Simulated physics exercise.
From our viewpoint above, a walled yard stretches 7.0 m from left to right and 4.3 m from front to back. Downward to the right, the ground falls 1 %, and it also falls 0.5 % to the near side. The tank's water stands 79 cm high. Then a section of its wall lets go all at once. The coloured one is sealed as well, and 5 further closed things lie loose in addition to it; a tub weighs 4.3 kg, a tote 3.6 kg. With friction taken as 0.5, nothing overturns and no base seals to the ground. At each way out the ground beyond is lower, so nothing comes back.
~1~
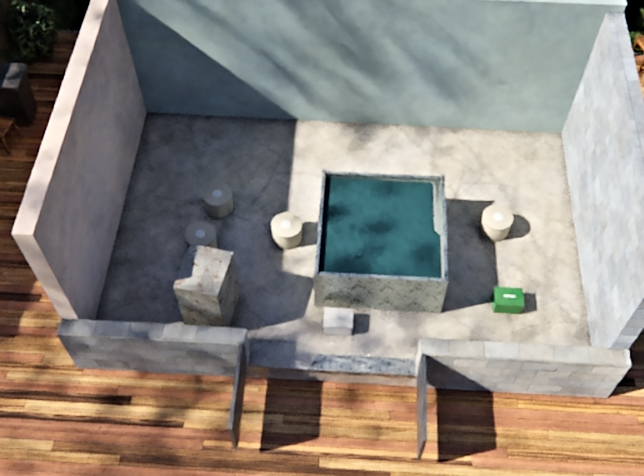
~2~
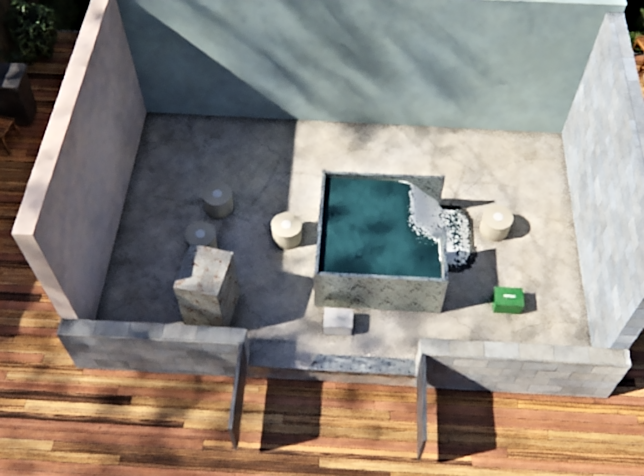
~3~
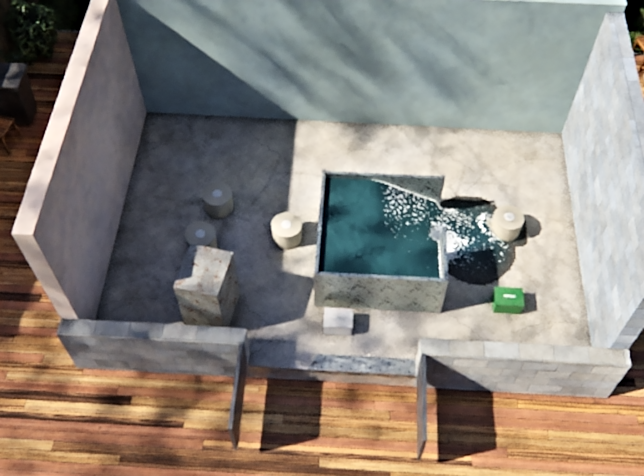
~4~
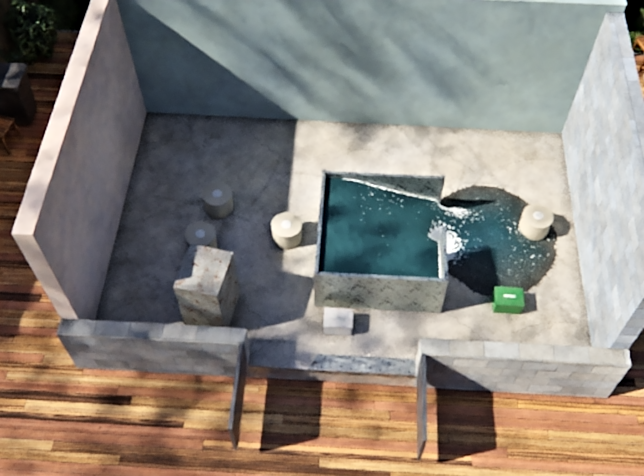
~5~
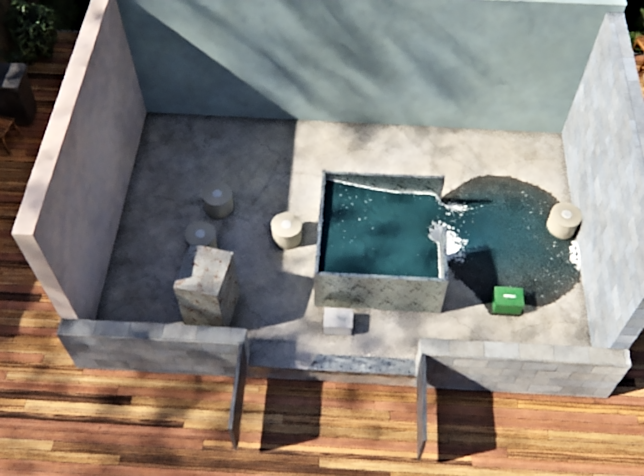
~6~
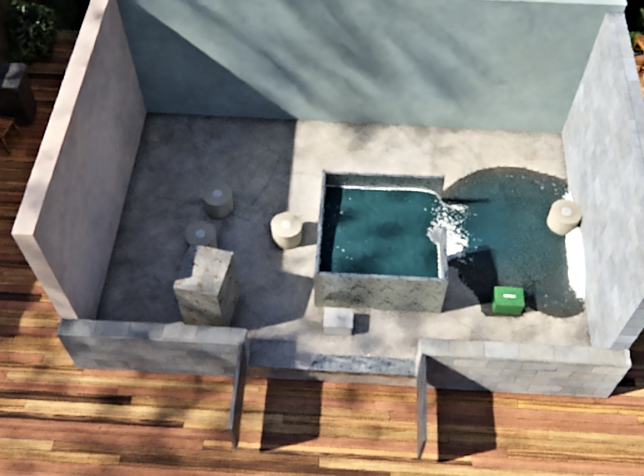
Water pouring through the broken right side of a raised tank, spreading across a walled yard and pushing a pale cylinder rightward.
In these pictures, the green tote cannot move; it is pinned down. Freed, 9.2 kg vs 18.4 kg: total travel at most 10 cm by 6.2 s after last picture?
18.4 kg needed.
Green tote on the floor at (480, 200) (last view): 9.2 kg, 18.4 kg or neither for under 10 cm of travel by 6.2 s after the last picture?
Looks like the outcome is this: No option works.
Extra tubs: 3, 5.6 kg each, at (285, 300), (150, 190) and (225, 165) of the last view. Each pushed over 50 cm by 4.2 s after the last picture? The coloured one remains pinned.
Going through them in turn, the answers are not too far, not too far and too far.
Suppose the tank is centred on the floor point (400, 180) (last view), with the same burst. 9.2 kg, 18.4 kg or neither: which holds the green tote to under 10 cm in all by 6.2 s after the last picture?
Then both masses fall short.
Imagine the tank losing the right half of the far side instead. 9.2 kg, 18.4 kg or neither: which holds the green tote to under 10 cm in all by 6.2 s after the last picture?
Then, in short, both are too little.
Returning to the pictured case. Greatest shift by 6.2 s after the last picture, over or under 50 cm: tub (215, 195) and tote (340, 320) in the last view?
The first is over the limit, the second over the limit.
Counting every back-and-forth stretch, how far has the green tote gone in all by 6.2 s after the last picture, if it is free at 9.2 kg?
Some 30 centimetres of travel in total.
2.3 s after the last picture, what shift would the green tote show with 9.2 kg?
About 0 cm.
Then, 0.6 s after the last picture the green tote would be 0 cm from its start with 9.2 kg and 0 cm from its start with 18.4 kg; 2 cm of water round it then.
Then, 2.3 s after the last picture the green tote would be 1 cm from its start with 9.2 kg and 0 cm from its start with 18.4 kg; 5 cm of water round it then.
Then, 4.2 s after the last picture the green tote would be 26 cm from its start with 9.2 kg and 0 cm from its start with 18.4 kg; 7 cm of water round it then.
Then, 6.2 s after the last picture the green tote would be 27 cm from its start with 9.2 kg and 0 cm from its start with 18.4 kg; 8 cm of water round it then.
